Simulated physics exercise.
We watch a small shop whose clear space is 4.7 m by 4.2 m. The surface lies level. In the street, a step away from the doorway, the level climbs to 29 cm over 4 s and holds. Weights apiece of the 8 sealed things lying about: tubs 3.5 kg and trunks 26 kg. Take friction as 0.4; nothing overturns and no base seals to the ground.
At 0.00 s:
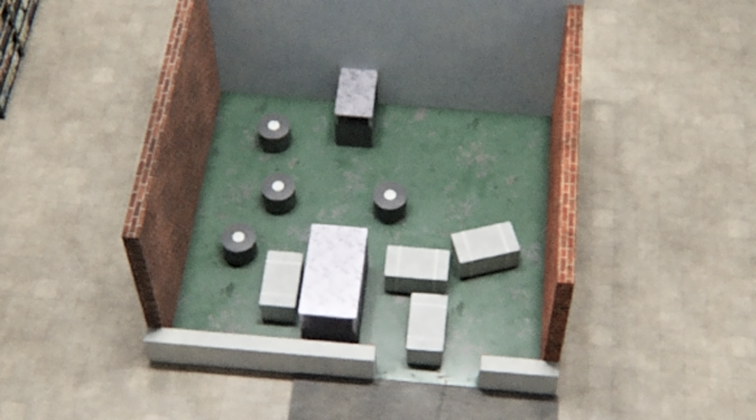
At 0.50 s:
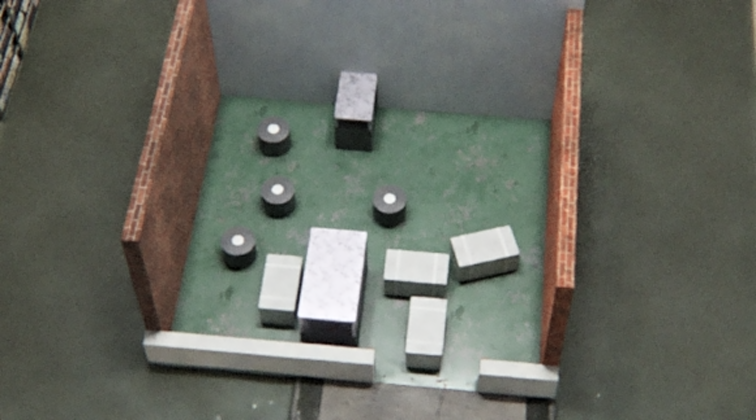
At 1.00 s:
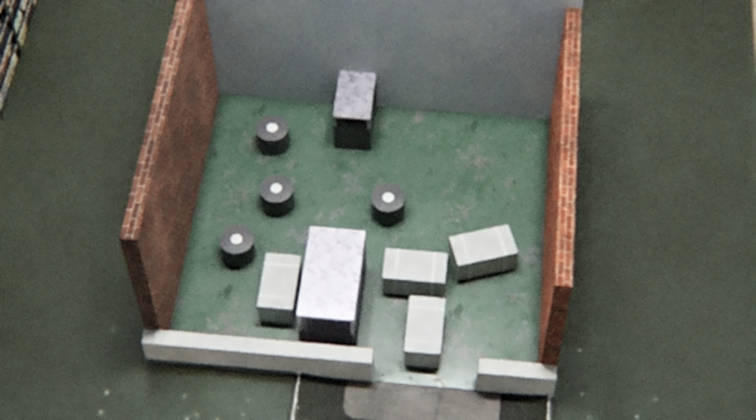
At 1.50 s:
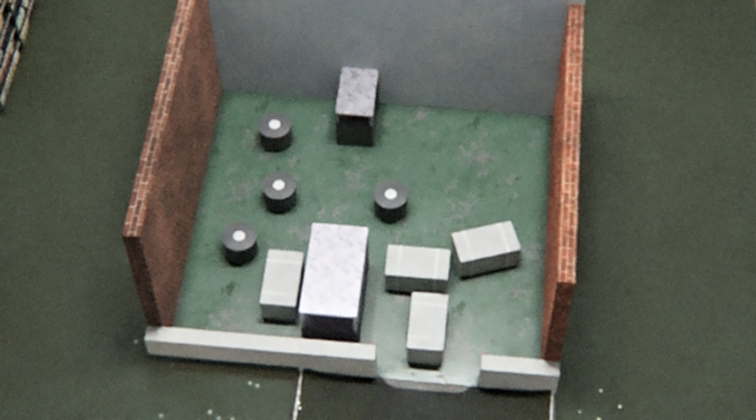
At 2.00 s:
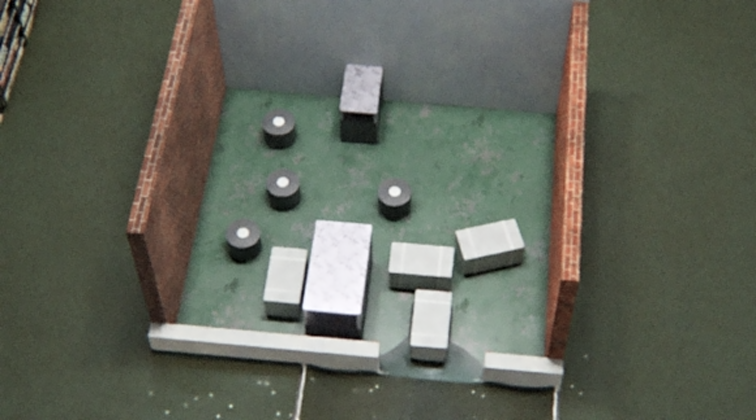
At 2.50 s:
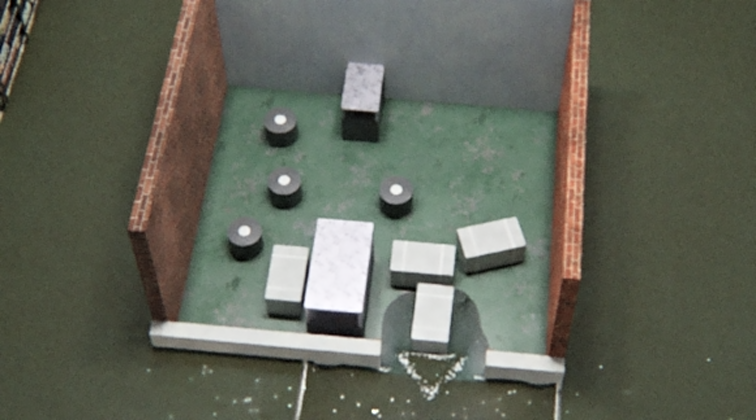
A small open-topped shop with brick side walls, a grey back wall and a green floor stands on open ground, seen from high above its doorway. A large pale block and a smaller one at the back share the floor with four dark round tubs, mostly left, and four whitish trunks nearer the front. Dark water spreads outside and enters the doorway around the nearest trunk, which barely shifts, while the view jitters slightly.
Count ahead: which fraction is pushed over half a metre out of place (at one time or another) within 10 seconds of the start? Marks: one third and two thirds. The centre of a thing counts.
Share: Two thirds or more.
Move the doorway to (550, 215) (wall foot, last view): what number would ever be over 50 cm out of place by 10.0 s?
In that case 5 of them.
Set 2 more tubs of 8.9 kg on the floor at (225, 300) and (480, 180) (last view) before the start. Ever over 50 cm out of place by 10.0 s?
In that order: Under, past it.
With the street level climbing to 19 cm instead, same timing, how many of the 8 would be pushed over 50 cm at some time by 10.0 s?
Then 5.
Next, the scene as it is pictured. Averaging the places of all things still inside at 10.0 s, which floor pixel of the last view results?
Near (321, 194).
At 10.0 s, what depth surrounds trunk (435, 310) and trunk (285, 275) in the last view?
Roughly 22 and 3 cm.
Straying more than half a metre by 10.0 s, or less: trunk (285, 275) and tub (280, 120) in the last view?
In that order: Less, over.
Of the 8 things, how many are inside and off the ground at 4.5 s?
At that moment 1.
After 3.5 s 0 of 8 are over 50 cm from their spots; 0 afloat.
After 4.5 s 2 of 8 are over 50 cm from their spots; 1 afloat.
After 7.0 s 5 of 8 are over 50 cm from their spots; 4 afloat.
After 10.0 s 7 of 8 are over 50 cm from their spots, and 7 have been at some point; 6 afloat.
